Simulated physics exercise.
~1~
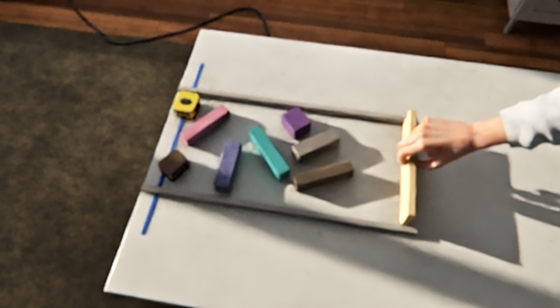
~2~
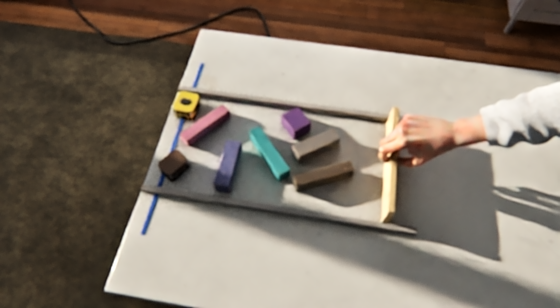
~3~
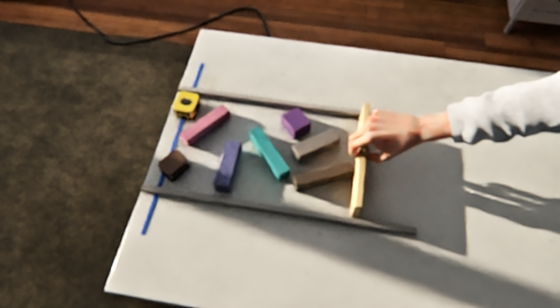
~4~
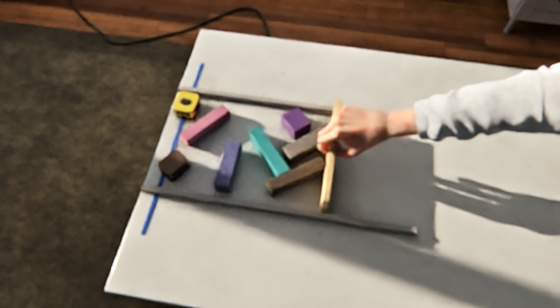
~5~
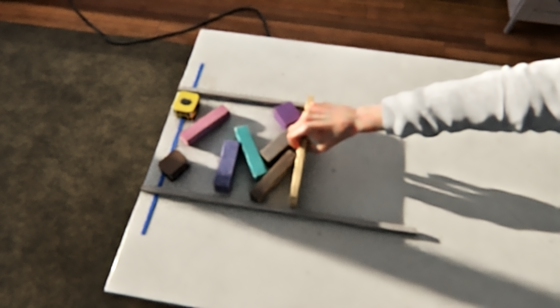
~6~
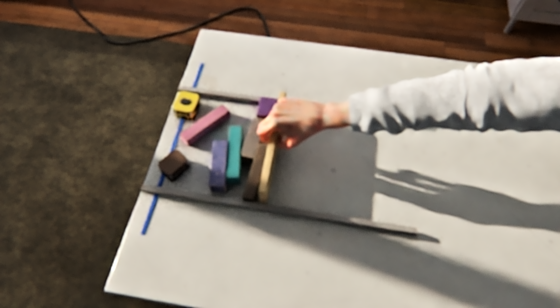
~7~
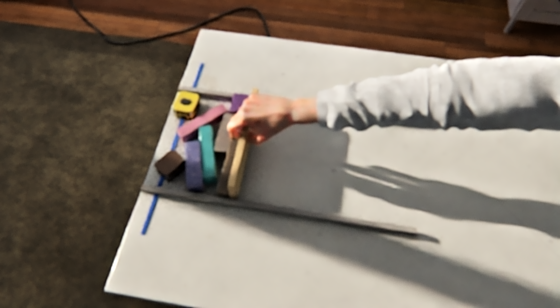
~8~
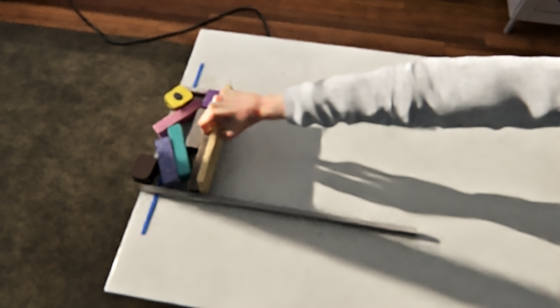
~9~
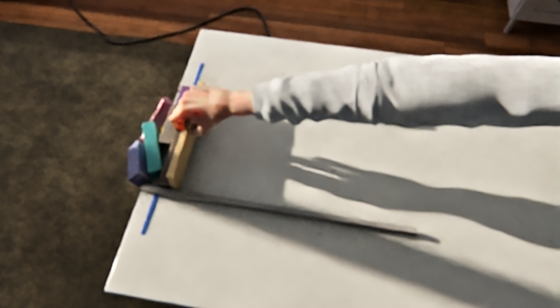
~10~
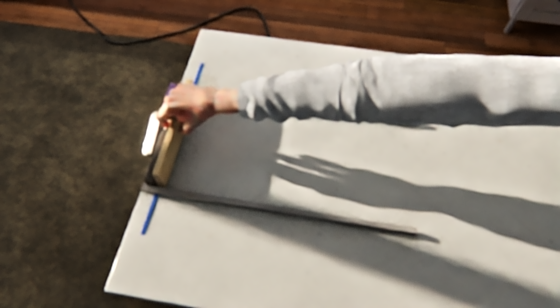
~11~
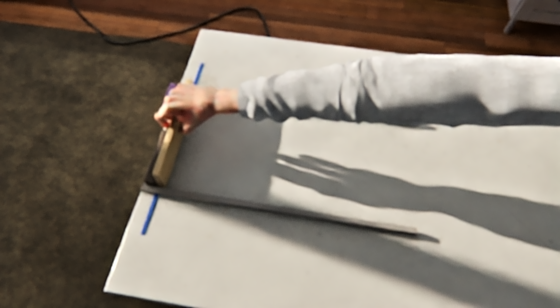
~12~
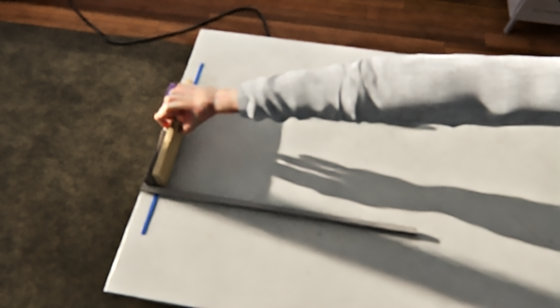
The video shows a hand sliding an upright board leftward across a table between two dark strips, gathering scattered coloured blocks and pushing them toward the taped edge. Most of the pieces go over the edge and out of sight, and the hand stops, holding the board near the blue tape.
